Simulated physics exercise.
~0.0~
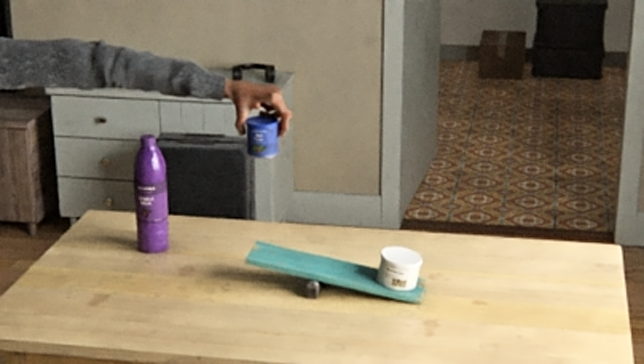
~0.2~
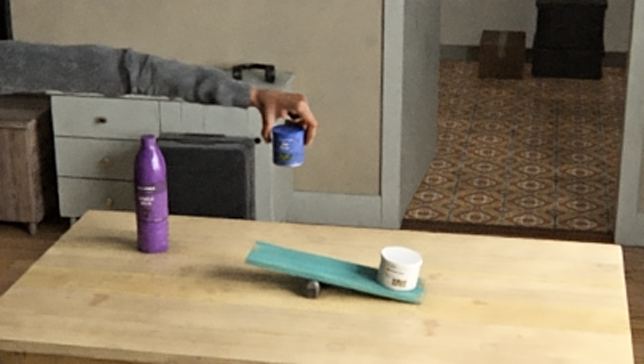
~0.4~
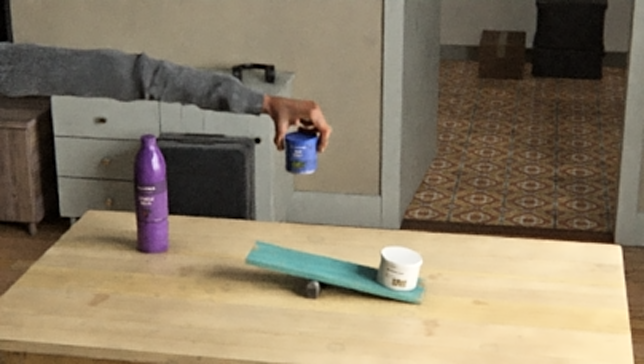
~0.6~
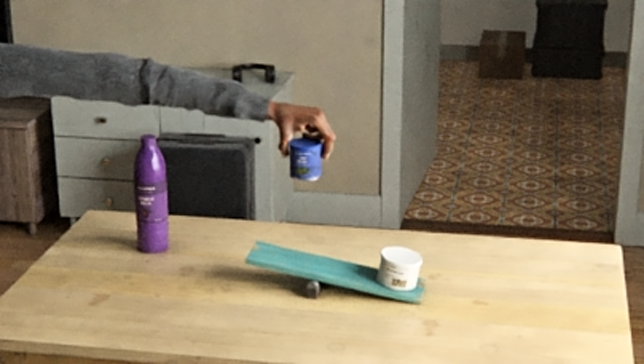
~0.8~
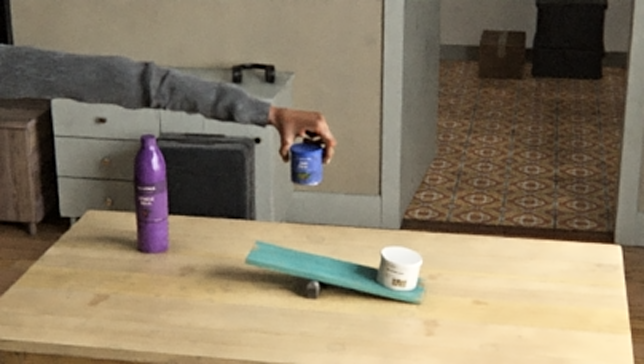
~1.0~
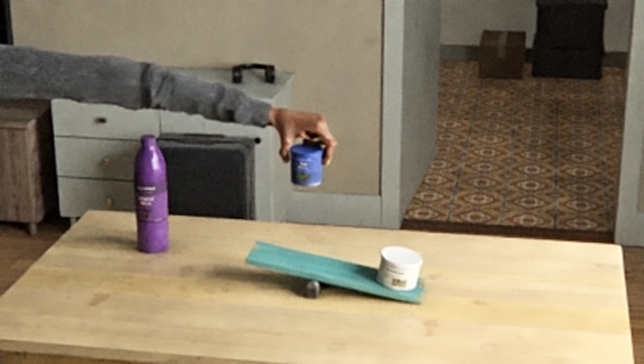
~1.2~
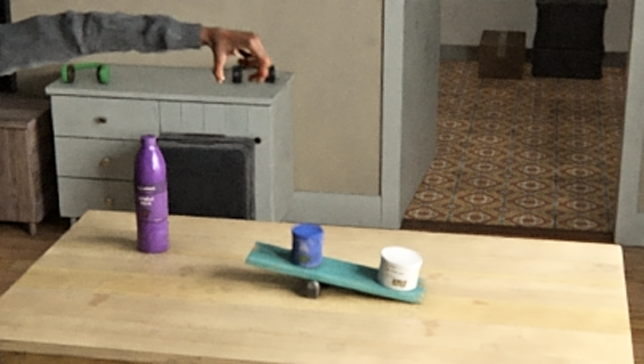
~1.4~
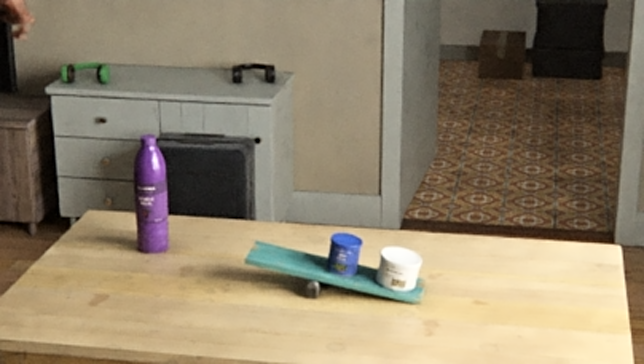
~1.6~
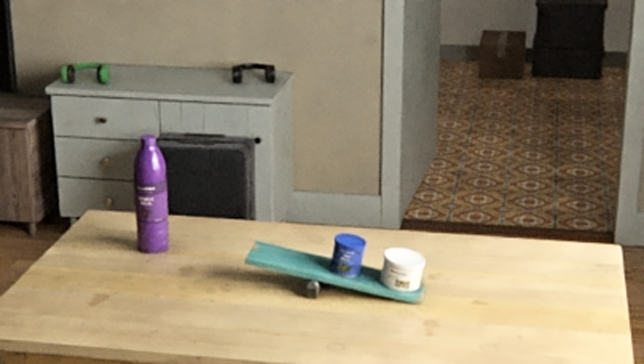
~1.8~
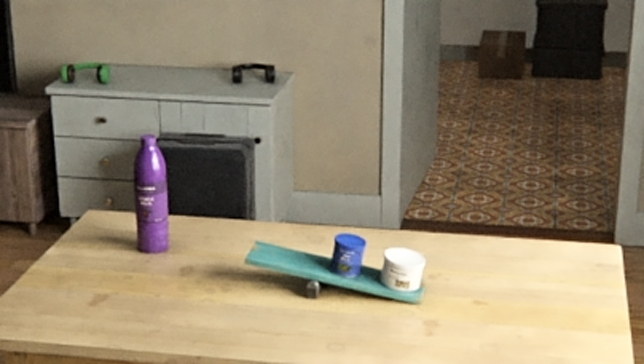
At first, a turquoise plank rests tilted across a small block on a wooden table, its right end low beneath a white tub, while a purple bottle stands to the left. A hand reaching in from the left carries a blue tin rightward, lowers it slightly and holds it still above the plank. The hand then lets go and draws back, leaving the tin on the plank near the block. The tin slides down the slope toward the white tub and stops, still upright, just beside it. The plank ends with its right end low, as before.
